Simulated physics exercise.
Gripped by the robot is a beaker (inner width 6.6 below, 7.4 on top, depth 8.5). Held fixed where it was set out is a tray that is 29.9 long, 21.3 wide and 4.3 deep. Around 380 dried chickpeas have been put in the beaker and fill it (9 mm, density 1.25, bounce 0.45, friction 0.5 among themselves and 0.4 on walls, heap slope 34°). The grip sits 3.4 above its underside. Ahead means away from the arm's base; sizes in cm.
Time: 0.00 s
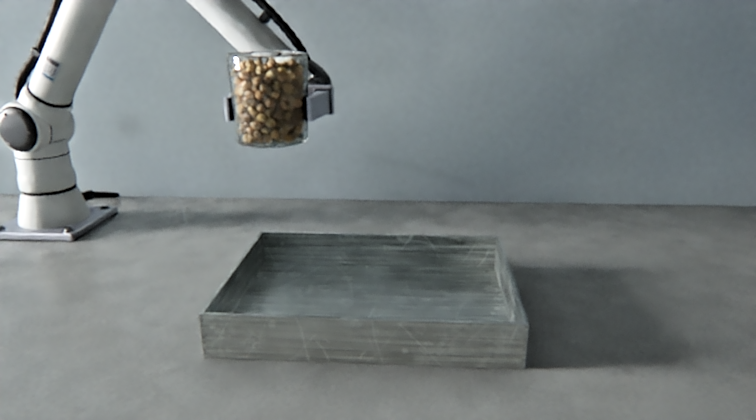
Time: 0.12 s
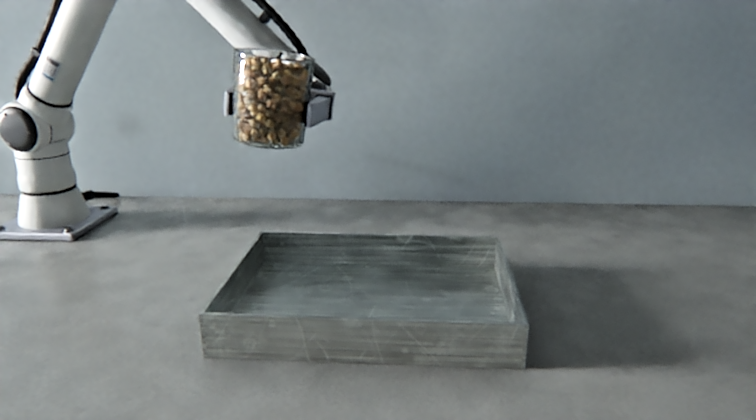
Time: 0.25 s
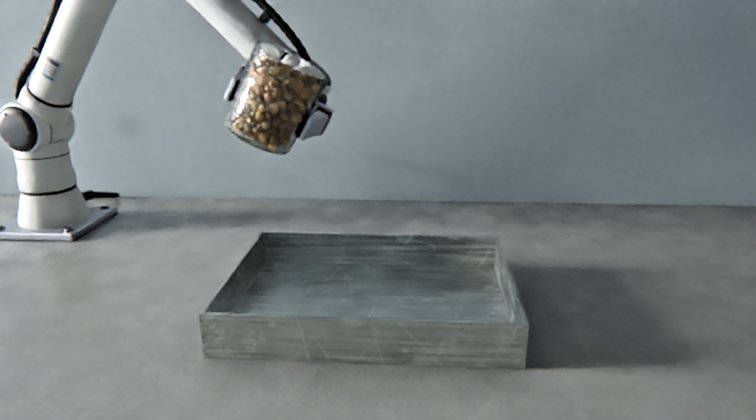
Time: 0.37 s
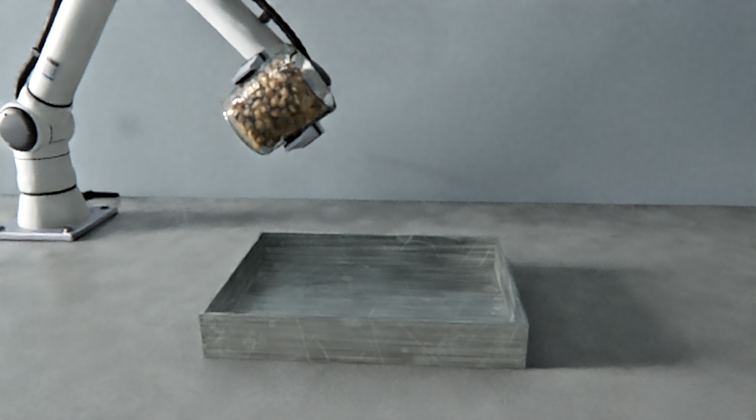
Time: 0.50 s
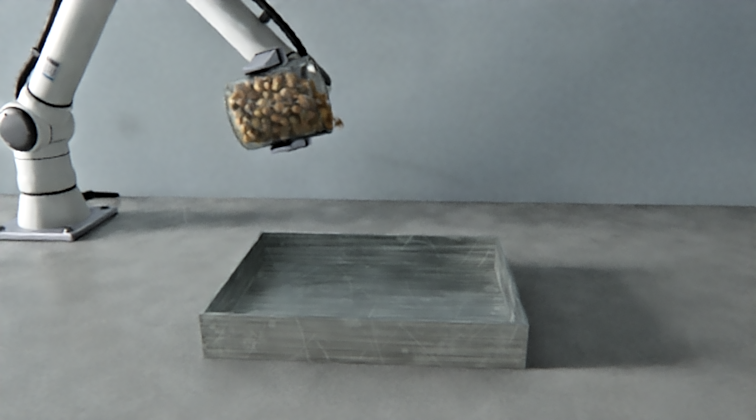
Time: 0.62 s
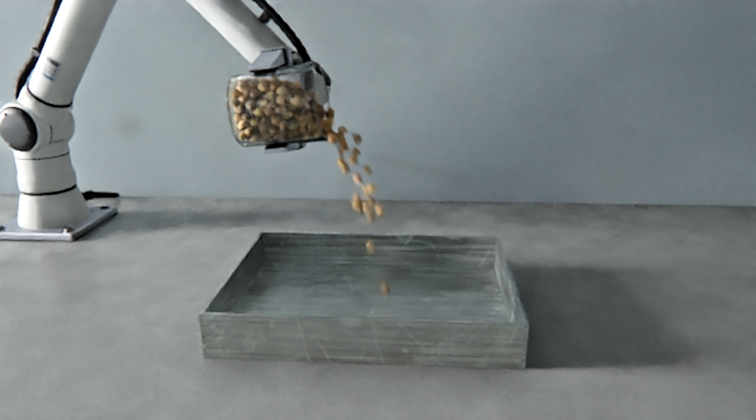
White robot arm tilting a clear beaker of chickpeas to the right above a gray tray, some tumbling out over the rim.
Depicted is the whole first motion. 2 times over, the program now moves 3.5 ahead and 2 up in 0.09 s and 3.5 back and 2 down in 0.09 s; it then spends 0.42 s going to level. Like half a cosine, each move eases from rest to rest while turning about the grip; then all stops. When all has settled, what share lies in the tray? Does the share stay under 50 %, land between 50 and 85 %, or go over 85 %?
It goes over 85 %.
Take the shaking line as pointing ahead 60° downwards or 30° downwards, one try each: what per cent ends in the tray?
You'd get some 45 per cent with the first setting and some 60 per cent with the second.
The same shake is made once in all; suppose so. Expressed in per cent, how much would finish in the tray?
That would give close to 95 percent.
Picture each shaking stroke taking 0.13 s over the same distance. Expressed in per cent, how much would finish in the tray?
Estimate for that case: 80 %.
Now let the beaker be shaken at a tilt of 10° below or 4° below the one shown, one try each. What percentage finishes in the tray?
Some 85 and 95 per cent.
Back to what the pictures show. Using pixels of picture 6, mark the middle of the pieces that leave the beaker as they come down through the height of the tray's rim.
Around (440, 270).
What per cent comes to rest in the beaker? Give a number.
Around 0 per cent.
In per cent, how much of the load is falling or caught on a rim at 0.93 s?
Around 3 per cent of the load.
After 0.93 s, tilted 83° forward, highest piece 24 above the table; 350 in the tray, 20 in the beaker, 11 in flight or on a rim.
After 1.24 s, tilted 25° forward, highest piece 22 above the table; 370 in the tray, 7 in the beaker, 4 on the table or floor.
After 1.60 s, level, highest piece 20 above the table; 370 in the tray, 7 in the beaker, 4 on the table or floor.
After 2.65 s, level, highest piece 20 above the table; 370 in the tray, 7 in the beaker, 4 on the table or floor.
At rest, 370 in the tray, 7 in the beaker, 4 on the table or floor. That is 97 % in the tray.
